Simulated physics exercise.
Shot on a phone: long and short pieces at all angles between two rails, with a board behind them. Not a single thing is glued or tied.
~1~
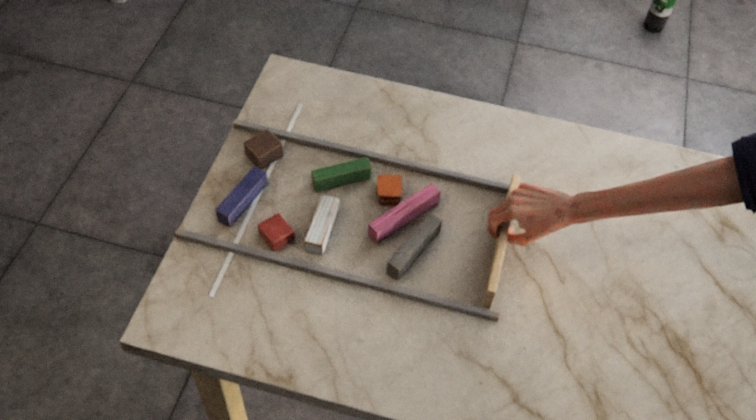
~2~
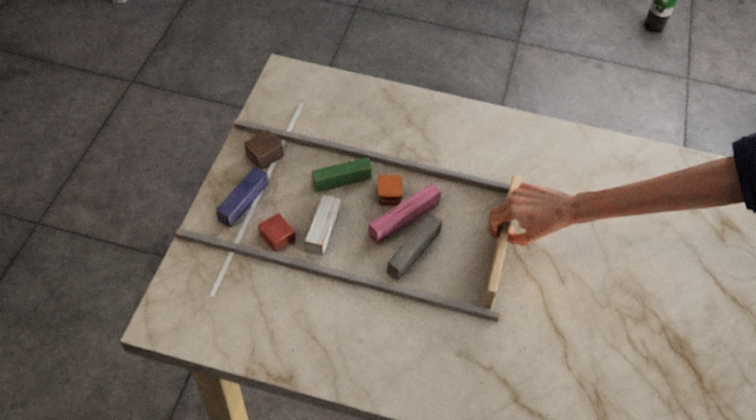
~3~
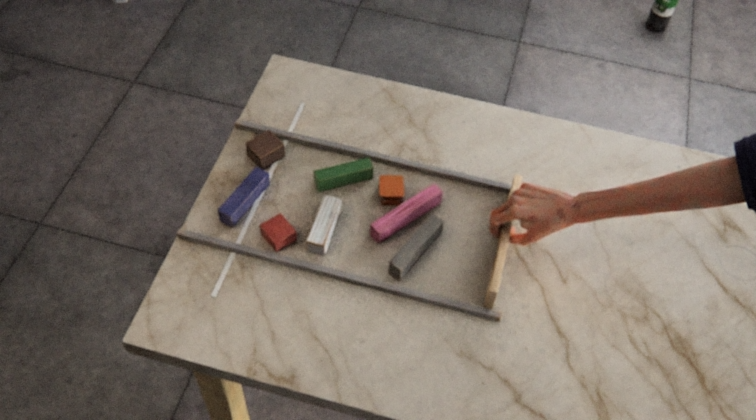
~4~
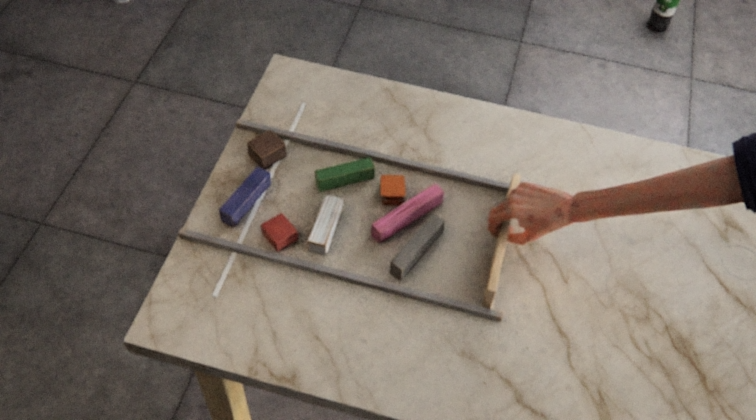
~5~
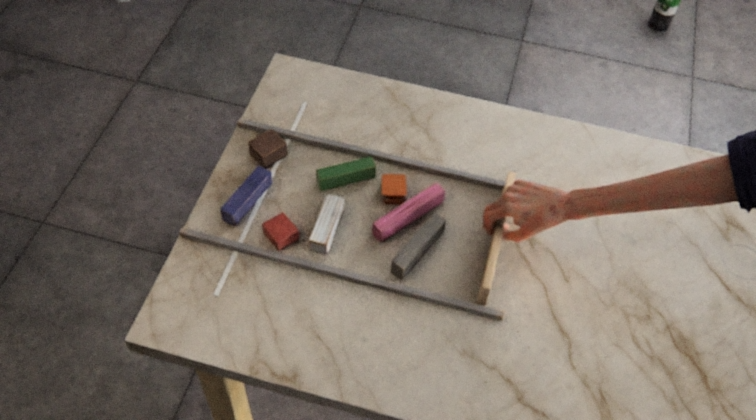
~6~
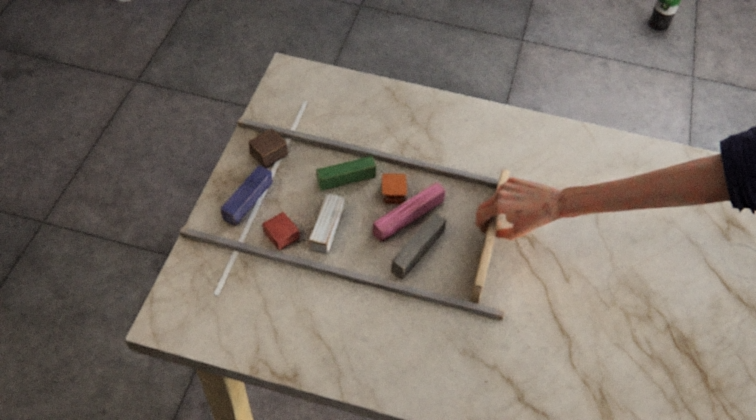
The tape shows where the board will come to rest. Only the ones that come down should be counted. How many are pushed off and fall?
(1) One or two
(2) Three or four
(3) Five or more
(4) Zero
One or two.
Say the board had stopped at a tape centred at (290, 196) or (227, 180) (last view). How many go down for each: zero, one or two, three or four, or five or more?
Falls: None, then 5 or more.
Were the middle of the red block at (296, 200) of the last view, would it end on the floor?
Lab note: It goes off the edge.
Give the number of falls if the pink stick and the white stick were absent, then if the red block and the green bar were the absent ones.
The counts: 0 and 1.
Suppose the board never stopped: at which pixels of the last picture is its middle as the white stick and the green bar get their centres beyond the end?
(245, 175) and (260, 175), more or less.
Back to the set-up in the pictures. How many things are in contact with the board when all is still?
I count 2 of them.
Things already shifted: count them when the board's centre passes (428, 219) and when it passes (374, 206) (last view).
First position 2; second position 5.
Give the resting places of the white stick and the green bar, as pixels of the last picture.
Looks like one lands around (217, 202), and the other around (232, 143).
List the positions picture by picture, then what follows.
The first frame shows brown block (264, 149); blue bar (242, 196); red block (276, 232); board (502, 240); tape (260, 191).
The second frame shows blue bar (243, 196); board (502, 240).
The third frame shows red block (278, 232); pink stick (407, 213).
The fourth frame shows brown block (267, 150); green bar (345, 174).
The fifth frame shows blue bar (247, 196); white stick (327, 224).
The sixth frame shows brown block (268, 148); blue bar (247, 195); red block (281, 231); board (490, 235); tape (265, 189).
Soon after, none off yet; brown block at rest near (268, 148); blue bar at rest near (247, 195); red block at rest near (281, 231).
Then, none off yet; brown block at rest near (268, 148); blue bar at rest near (247, 195); red block moved a little near (265, 231).
At rest, the number that fall off is one or two; fallen, blue bar and brown block.
